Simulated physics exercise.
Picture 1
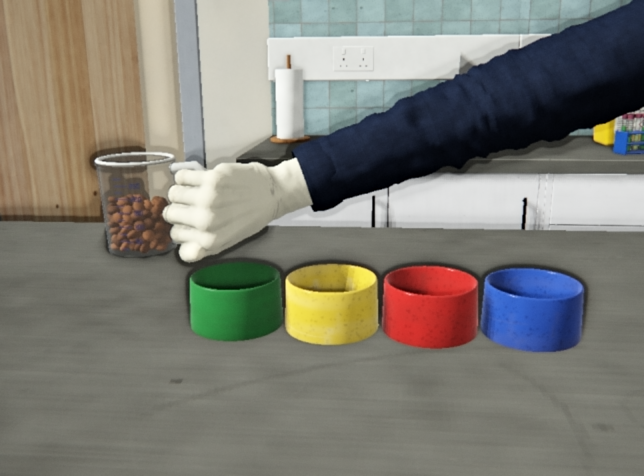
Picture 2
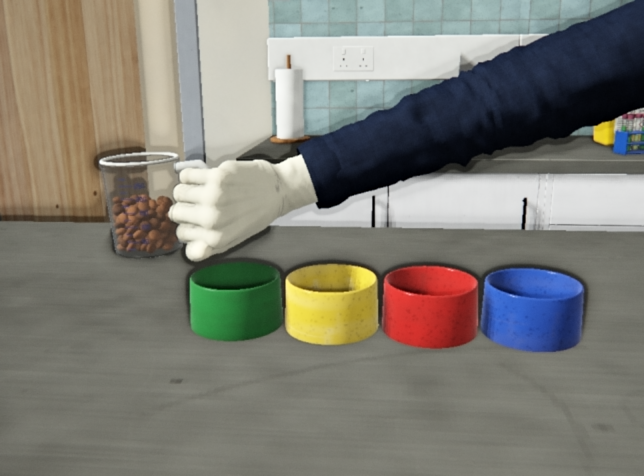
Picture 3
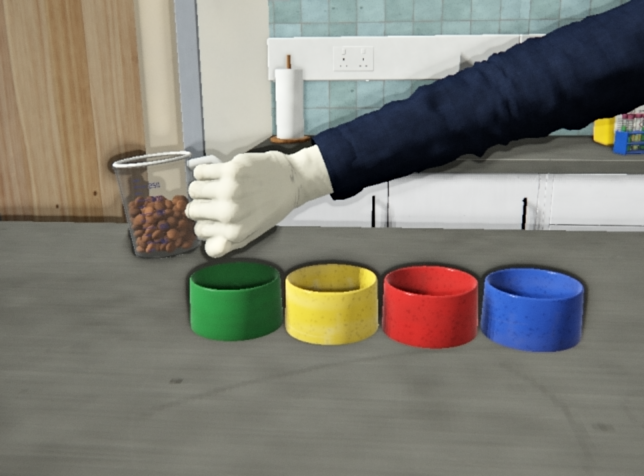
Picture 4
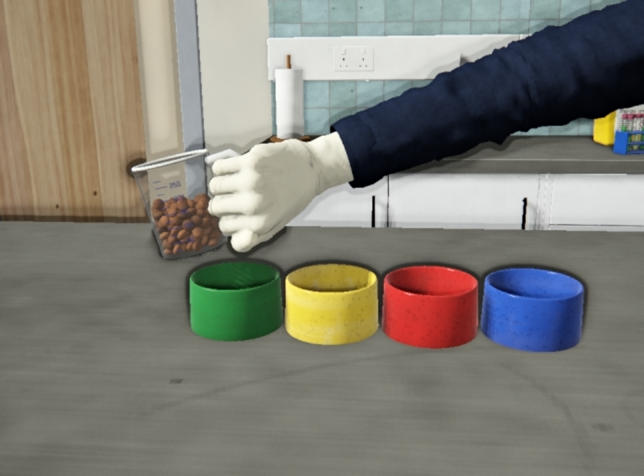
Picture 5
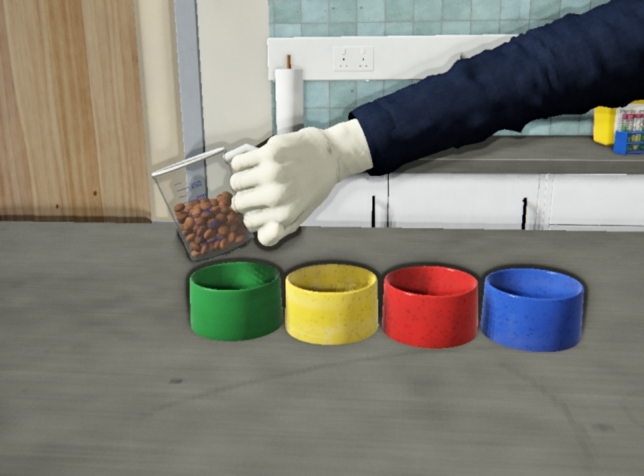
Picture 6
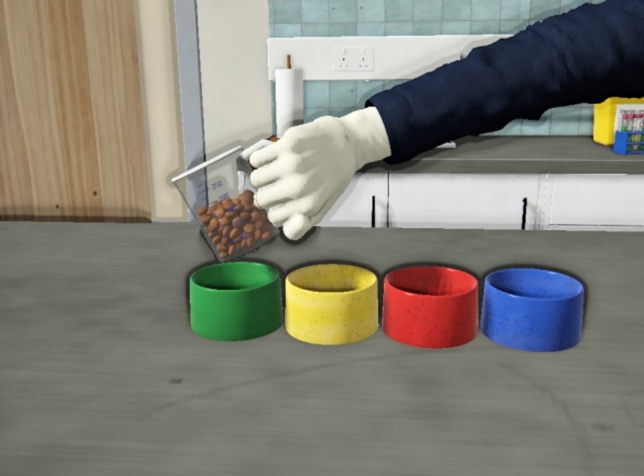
The clip opens on a pale hand in a dark blue sleeve gripping a clear cup of brown kibble, left of a row of green, yellow, red and blue dishes. Barely moving at first, the hand then carries the cup rightward, tilting it steadily until it leans to the right above the green dish.
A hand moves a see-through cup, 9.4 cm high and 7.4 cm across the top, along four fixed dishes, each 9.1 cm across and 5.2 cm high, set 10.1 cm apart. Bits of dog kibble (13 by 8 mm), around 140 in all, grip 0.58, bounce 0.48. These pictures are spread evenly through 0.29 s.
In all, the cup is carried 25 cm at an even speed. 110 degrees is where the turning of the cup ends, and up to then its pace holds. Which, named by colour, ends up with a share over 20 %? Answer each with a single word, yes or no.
Red dish no, blue dish no, green dish no, yellow dish yes, counter no.
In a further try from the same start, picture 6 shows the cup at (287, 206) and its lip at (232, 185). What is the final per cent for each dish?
In the end red holds 0, blue holds 0, green holds 0, yellow holds 90.
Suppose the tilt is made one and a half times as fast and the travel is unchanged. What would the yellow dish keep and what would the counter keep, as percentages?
Yellow: 100, counter: 0.
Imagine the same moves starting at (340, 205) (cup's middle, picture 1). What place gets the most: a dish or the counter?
Largest amount ends at blue.
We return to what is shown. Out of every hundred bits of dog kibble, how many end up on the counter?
Some 0 in a hundred.
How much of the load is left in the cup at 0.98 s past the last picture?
About 70 percent.
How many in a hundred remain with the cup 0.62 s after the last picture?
Roughly 100 per cent, I'd say.
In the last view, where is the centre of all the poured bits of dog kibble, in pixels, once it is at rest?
Centre at rest, approx.: (330, 308) px.
Then, 0.37 s after the last picture, tilt 66 degrees; cup holds 100 %.
Then, 0.62 s after the last picture, tilt 94 degrees; cup holds 100 %.
Then, 0.98 s after the last picture, tilt 110 degrees; cup holds 70 %, yellow 30 %.
In the end, red 0 %, blue 0 %, green 0 %, yellow 95 %, counter 0 %, cup 5 %.
